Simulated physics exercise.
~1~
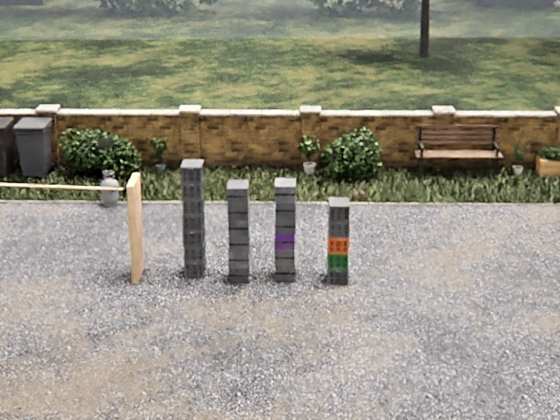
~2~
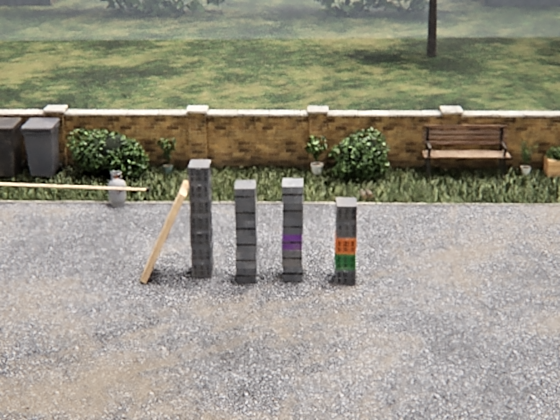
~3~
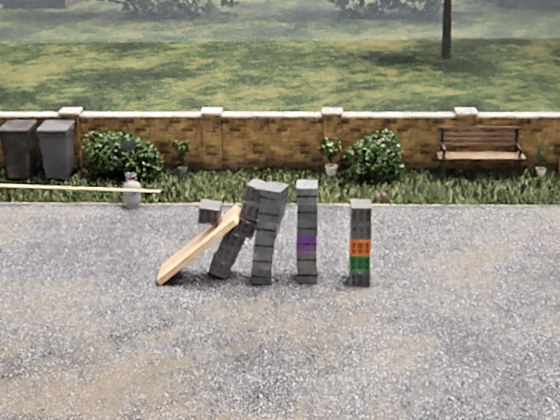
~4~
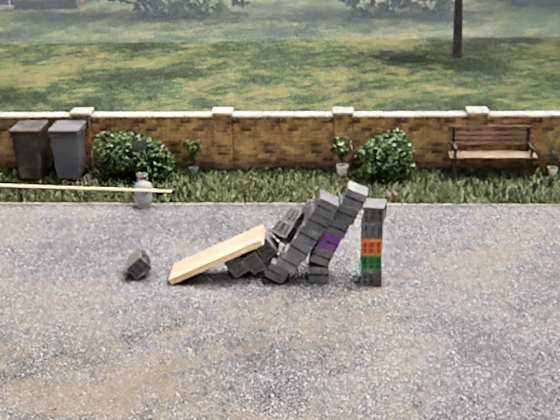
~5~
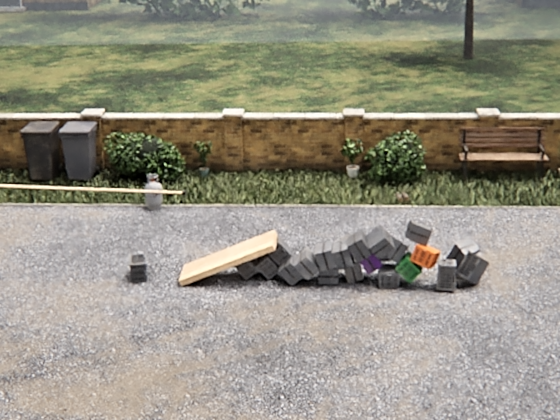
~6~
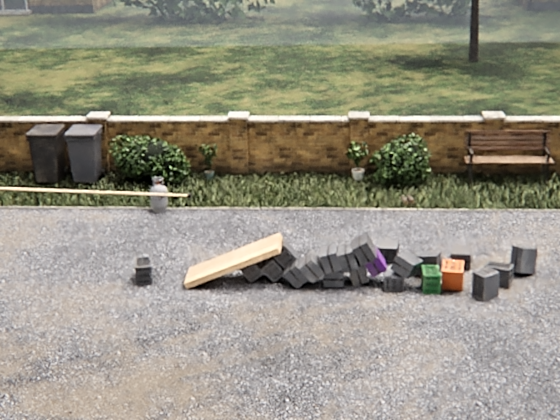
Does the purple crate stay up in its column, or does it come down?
The purple crate comes down. Its column is knocked over to the right, and it ends up tilted among the fallen gray crates.
